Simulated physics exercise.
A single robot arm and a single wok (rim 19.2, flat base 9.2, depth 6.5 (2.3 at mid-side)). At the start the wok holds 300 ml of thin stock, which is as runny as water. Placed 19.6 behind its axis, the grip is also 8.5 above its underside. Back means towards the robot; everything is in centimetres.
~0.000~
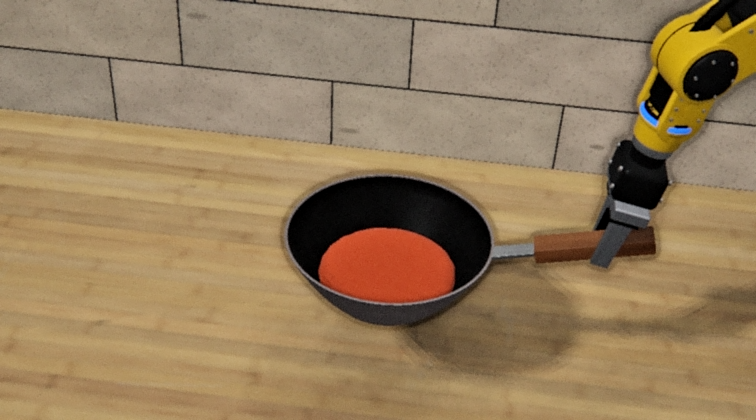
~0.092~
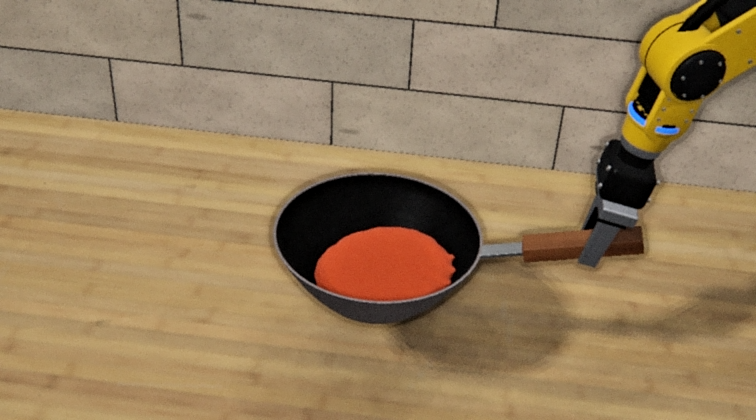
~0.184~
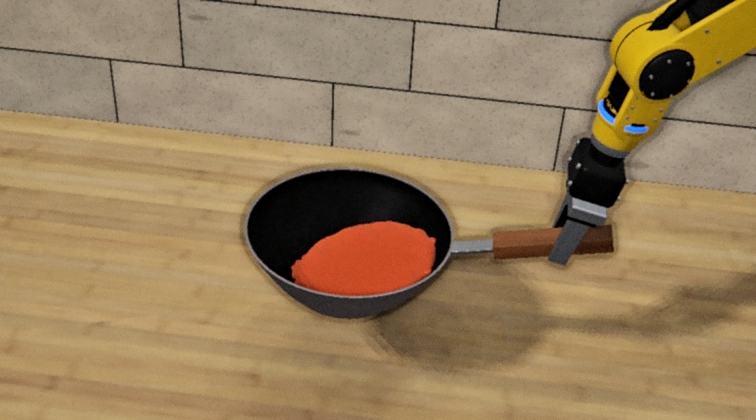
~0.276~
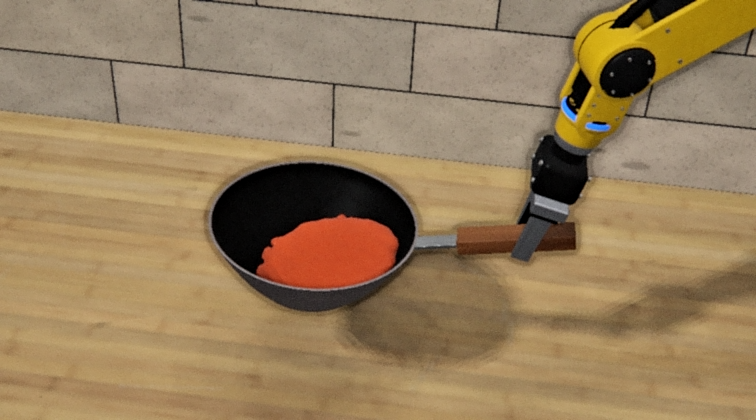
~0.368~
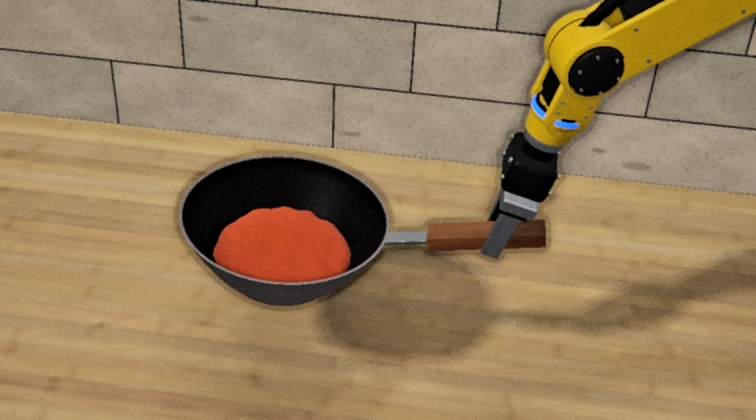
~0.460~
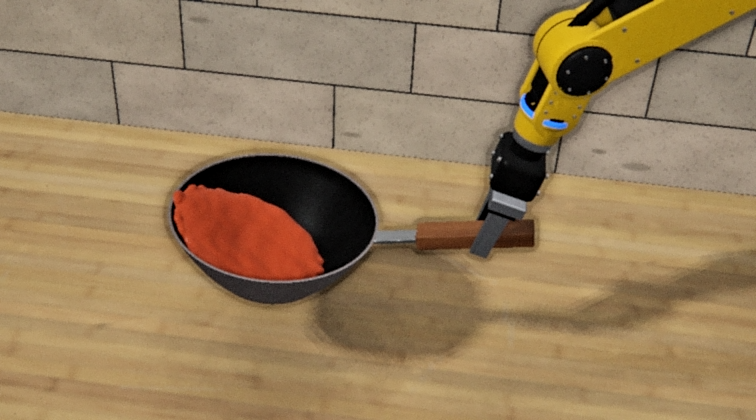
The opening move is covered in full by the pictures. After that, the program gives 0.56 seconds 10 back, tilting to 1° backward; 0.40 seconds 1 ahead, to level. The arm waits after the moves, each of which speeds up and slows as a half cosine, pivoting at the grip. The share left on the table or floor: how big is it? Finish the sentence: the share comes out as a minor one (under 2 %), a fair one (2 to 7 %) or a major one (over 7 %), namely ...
... a fair one.
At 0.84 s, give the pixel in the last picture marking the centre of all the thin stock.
Centre: Close to (390, 268) in the last picture.
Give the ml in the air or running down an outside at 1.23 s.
I'd say around 0 ml.
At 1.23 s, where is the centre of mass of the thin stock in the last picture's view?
It is centred at about (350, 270).
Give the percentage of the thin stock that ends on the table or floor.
4 percent, roughly.
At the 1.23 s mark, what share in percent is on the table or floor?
Looks like about 4 per cent by then.
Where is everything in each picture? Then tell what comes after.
Wok middle at (388, 263), level; upper third of the thin stock around (388, 270), from x 320 to 455, top at y 230; 300 ml in the wok, in the first picture.
Wok middle at (377, 261), level; upper third of the thin stock around (401, 270), from x 315 to 455, top at y 230, in the second picture.
Wok middle at (348, 256), tilted 1° backward; upper third of the thin stock around (397, 261), from x 295 to 435, top at y 225, in the third picture.
Wok middle at (312, 249), tilted 3° backward; upper third of the thin stock around (359, 256), from x 260 to 395, top at y 215, in the fourth picture.
Wok middle at (284, 243), tilted 4° backward; upper third of the thin stock around (278, 249), from x 215 to 350, top at y 210, in the fifth picture.
Wok middle at (273, 242), tilted 4° backward; upper third of the thin stock around (211, 223), from x 175 to 320, top at y 190; 300 ml in the wok, in the sixth picture.
By 0.84 s, tilted 2° backward, liquid up to 19 above the table; 285 ml in the wok, 5 ml on the table or floor, 5 ml in the air or running down outside.
By 1.23 s, level, liquid up to 16 above the table; 285 ml in the wok, 10 ml on the table or floor.
By 1.62 s, level, liquid up to 14 above the table; 285 ml in the wok, 10 ml on the table or floor.
By 2.42 s, level, liquid up to 14 above the table; 285 ml in the wok, 10 ml on the table or floor.
Final state, 285 ml in the wok, 10 ml on the table or floor. That is 4 % on the table or floor.
